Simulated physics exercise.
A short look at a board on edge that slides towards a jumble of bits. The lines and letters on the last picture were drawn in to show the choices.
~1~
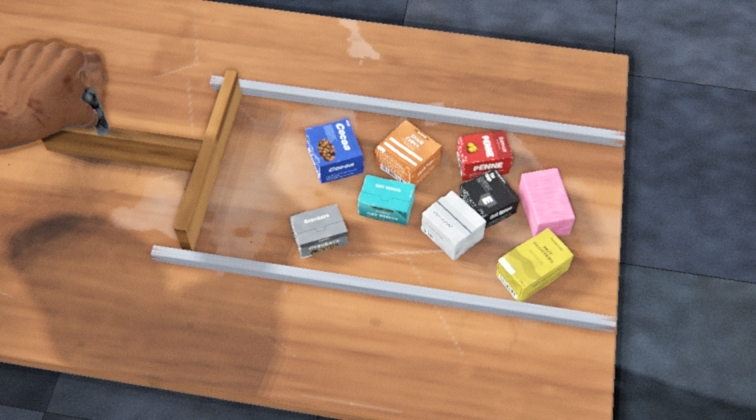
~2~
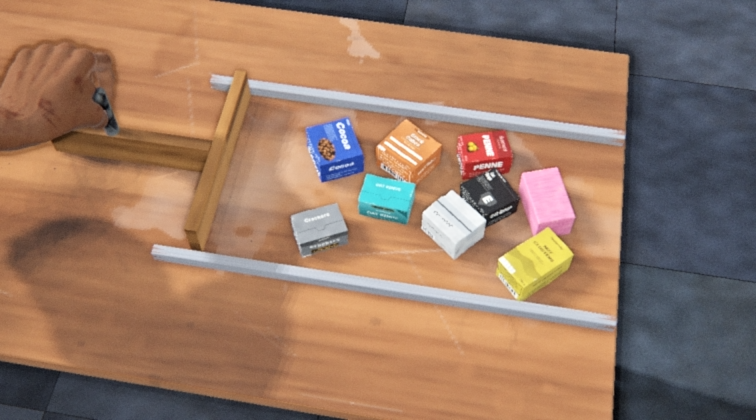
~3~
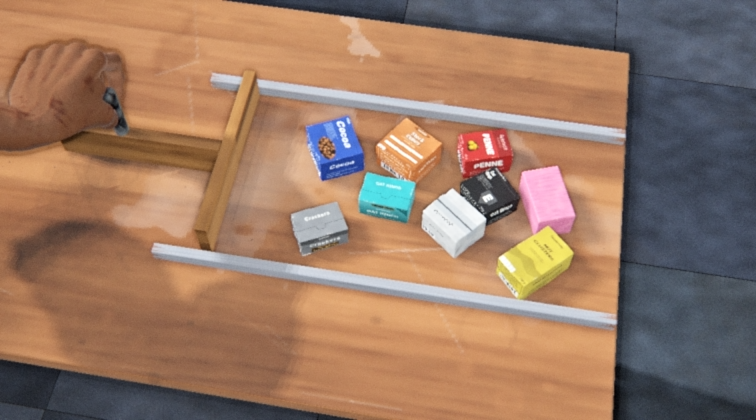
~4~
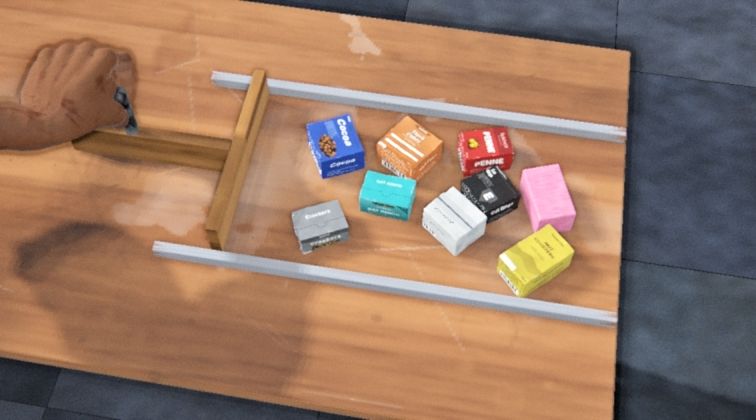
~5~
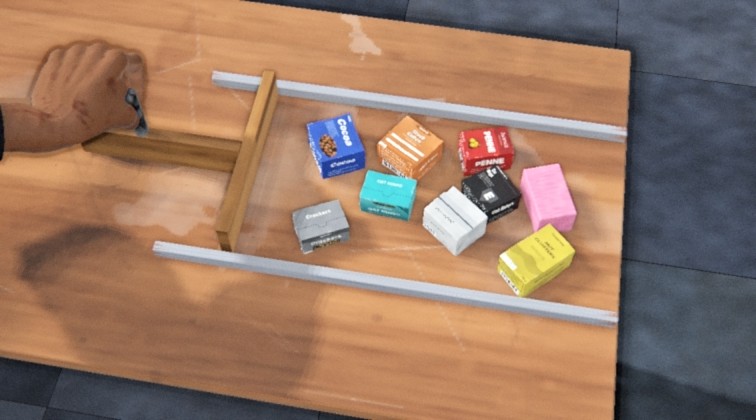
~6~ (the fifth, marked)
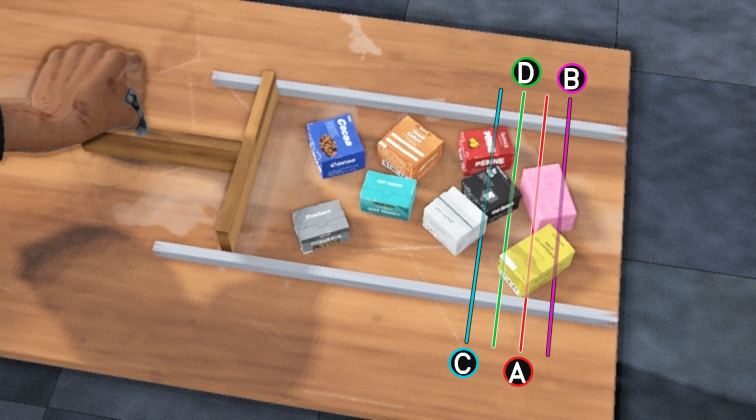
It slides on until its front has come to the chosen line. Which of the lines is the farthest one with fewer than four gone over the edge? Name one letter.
At A, and not beyond.
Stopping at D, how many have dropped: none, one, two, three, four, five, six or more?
In all, two.
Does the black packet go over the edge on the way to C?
No.
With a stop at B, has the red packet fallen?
By then, yes.
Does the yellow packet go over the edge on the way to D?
By then, no.
On the marked copy, A at (535, 213); B at (560, 217); C at (485, 206); D at (510, 209).
Following A. Soon after the start, board (349, 161); red packet (492, 149); grey packet (370, 241).
Later, board (452, 176); pink block (584, 200); red packet (584, 155).
In the end, board (535, 188); pink block over the edge; red packet over the edge; three fallen.
As for the rest, B drops six; C is within the limit but short; D is within the limit but short.
